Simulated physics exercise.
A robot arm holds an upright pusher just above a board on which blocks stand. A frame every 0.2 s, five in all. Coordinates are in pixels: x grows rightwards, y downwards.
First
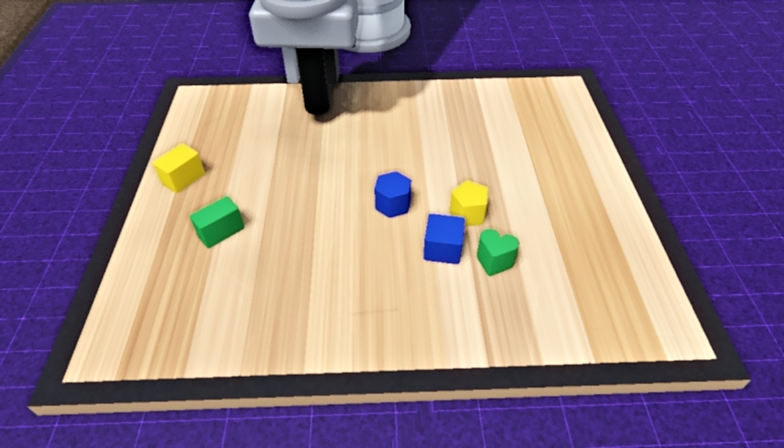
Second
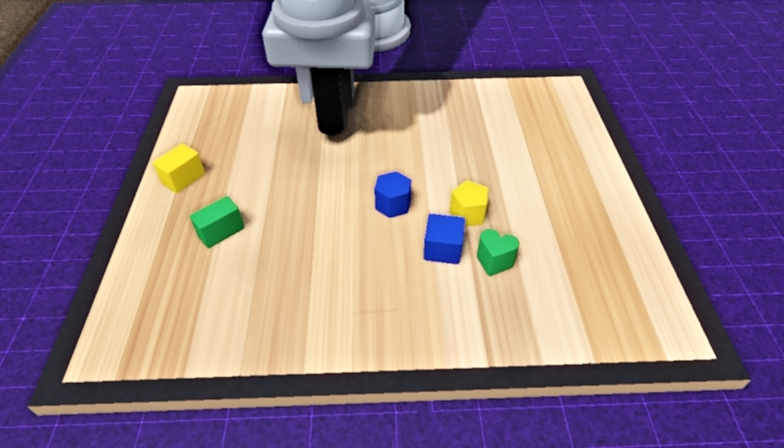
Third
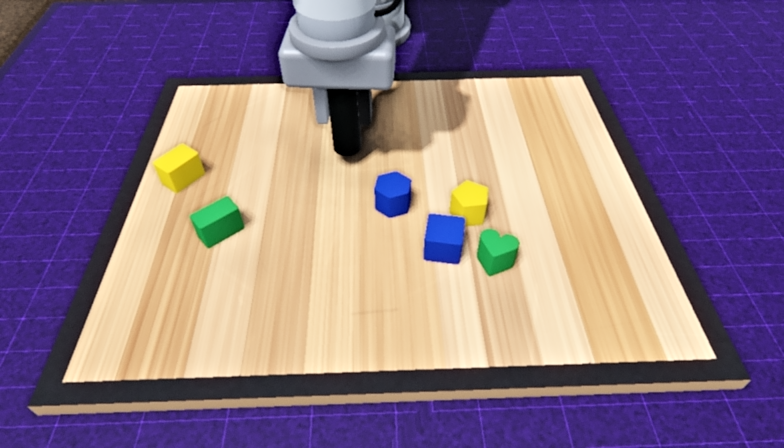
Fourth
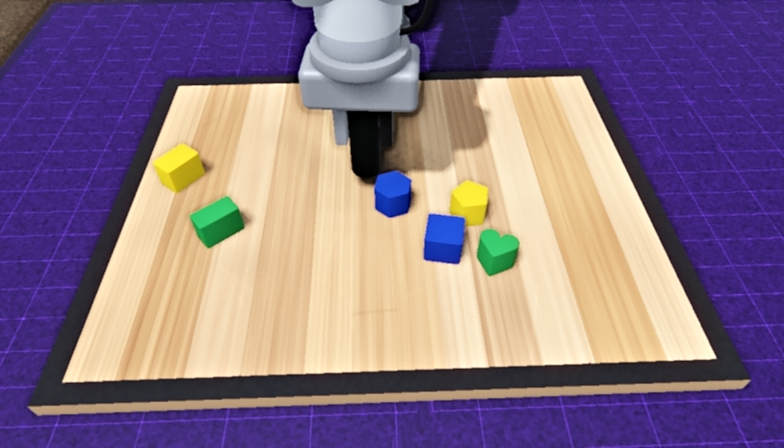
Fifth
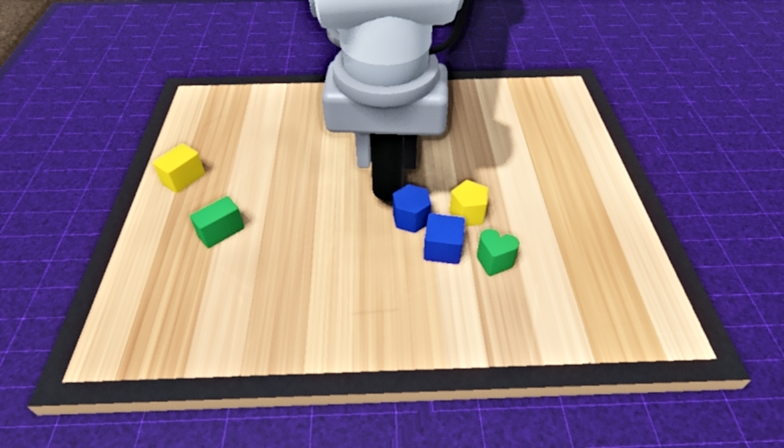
A robot arm moves down and right across the board and nudges the blue hexagon.
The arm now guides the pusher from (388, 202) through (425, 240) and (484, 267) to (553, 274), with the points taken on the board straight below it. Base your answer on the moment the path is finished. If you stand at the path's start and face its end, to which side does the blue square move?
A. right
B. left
Letter A.
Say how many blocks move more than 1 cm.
The number will come to 3 or more.
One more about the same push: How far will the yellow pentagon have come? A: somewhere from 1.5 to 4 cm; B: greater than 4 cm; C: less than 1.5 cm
C
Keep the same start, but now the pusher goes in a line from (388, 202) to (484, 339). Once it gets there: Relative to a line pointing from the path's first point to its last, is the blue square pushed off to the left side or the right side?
Taking start-to-end as forward, the block's sideways shift goes to the left.
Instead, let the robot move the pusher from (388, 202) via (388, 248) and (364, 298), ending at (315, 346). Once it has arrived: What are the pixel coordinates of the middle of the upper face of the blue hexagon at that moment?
Answer: (424, 210).
What follows on the original path. One third of the way, pusher at (426, 229); blue hexagon at (462, 220), turned 45° anticlockwise; blue square at (481, 247), turned 60° clockwise; green heart-shaped block at (528, 257), turned 40° anticlockwise.
Two thirds of the way, pusher at (487, 255); blue hexagon at (501, 222), turned 115° anticlockwise; blue square at (519, 270), turned 110° clockwise; green heart-shaped block at (557, 271), turned 90° anticlockwise.
At the end, pusher at (557, 262); blue hexagon at (503, 221), turned 125° anticlockwise; blue square at (548, 284), turned 170° clockwise; yellow pentagon not moved; green heart-shaped block at (587, 287), turned 125° anticlockwise.
